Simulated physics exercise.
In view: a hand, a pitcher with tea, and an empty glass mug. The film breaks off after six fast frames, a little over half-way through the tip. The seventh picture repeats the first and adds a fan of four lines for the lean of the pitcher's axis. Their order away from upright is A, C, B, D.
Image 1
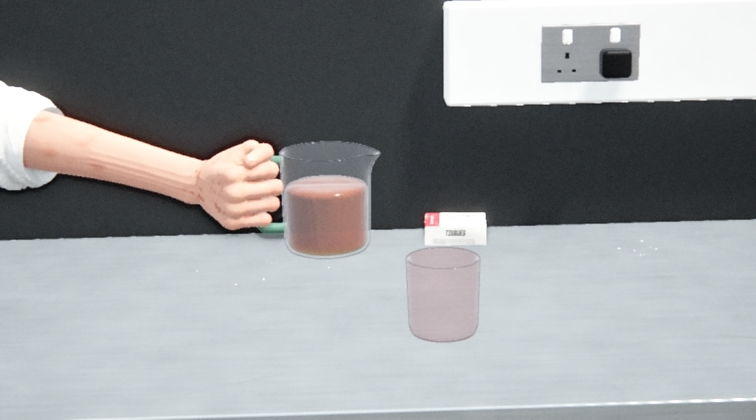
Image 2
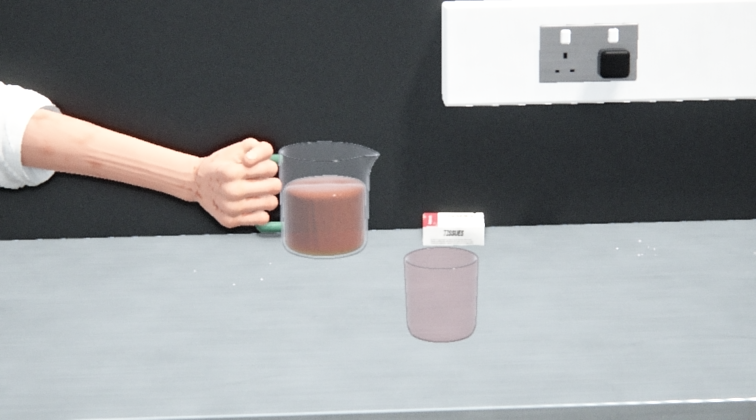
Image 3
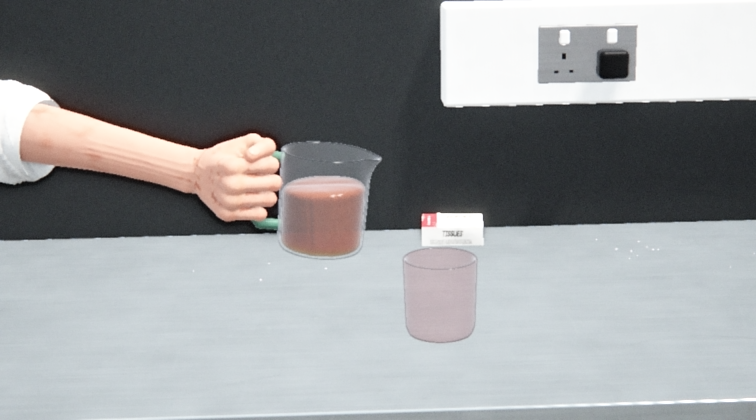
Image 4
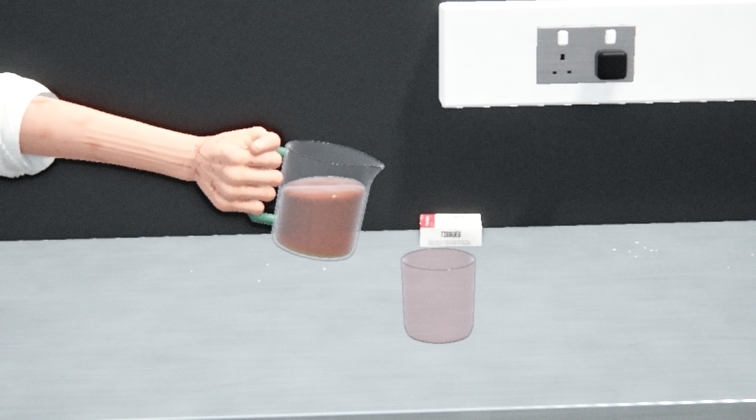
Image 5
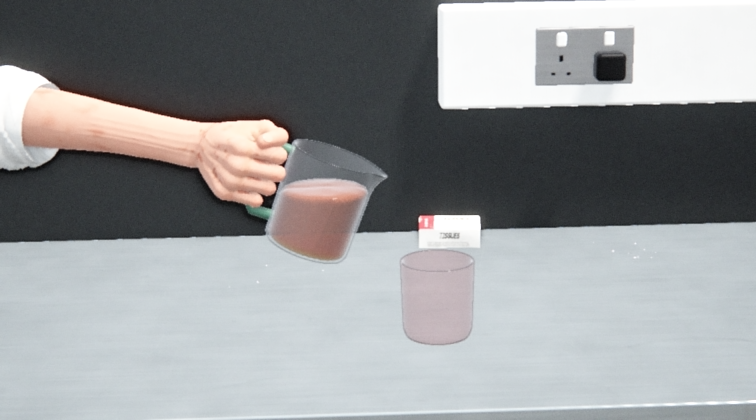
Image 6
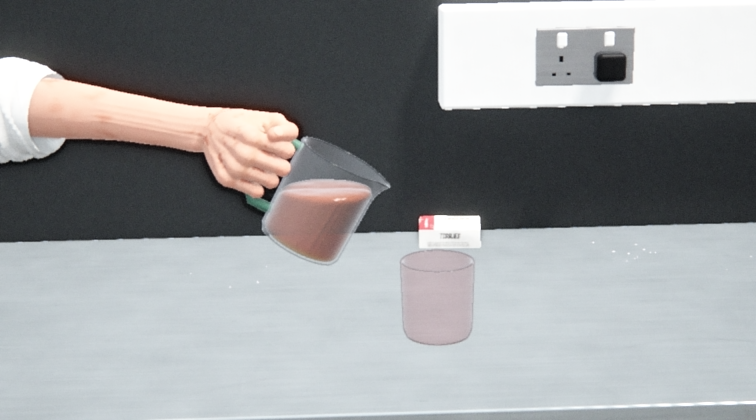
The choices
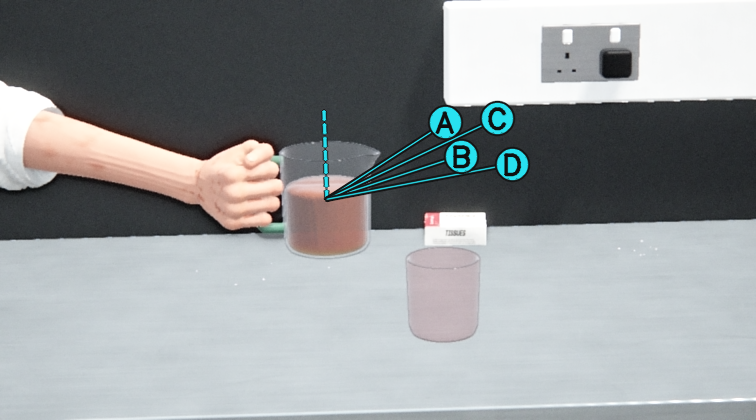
On a grey counter against a dark wall, a hand held a clear pitcher of reddish-brown tea upright, then gradually tilted it rightward near an empty glass, with nothing leaving the lip.
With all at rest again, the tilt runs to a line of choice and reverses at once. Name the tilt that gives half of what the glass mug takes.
Best: C.
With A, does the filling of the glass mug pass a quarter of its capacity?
Yes.
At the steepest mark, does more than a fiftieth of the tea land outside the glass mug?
Yes.
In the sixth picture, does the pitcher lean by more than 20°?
Yes, it does.
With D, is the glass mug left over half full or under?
Over half.
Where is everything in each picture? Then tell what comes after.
Upright, lip at (378, 153); rim of the glass mug round (443, 257); nothing has left yet, in the first picture.
Upright, lip at (377, 154); nothing has left yet, in the second picture.
Tipped about 6°, lip at (379, 158); nothing has left yet, in the third picture.
Tipped about 12°, lip at (382, 166); nothing has left yet, in the fourth picture.
Tipped about 20°, lip at (385, 175); nothing has left yet, in the fifth picture.
Tipped about 29°, lip at (389, 185); nothing has left yet, in the sixth picture.
In cyan, A at (431, 131); B at (445, 160); C at (482, 125); D at (495, 167).
With A, the glass mug ends with about 33 % of what it can hold.
With B, the glass mug ends with about 70 % of what it can hold.
With C, the glass mug ends with about 51 % of what it can hold.
With D, the glass mug ends with about 75 % of what it can hold; 10 % of the tea is spilt.
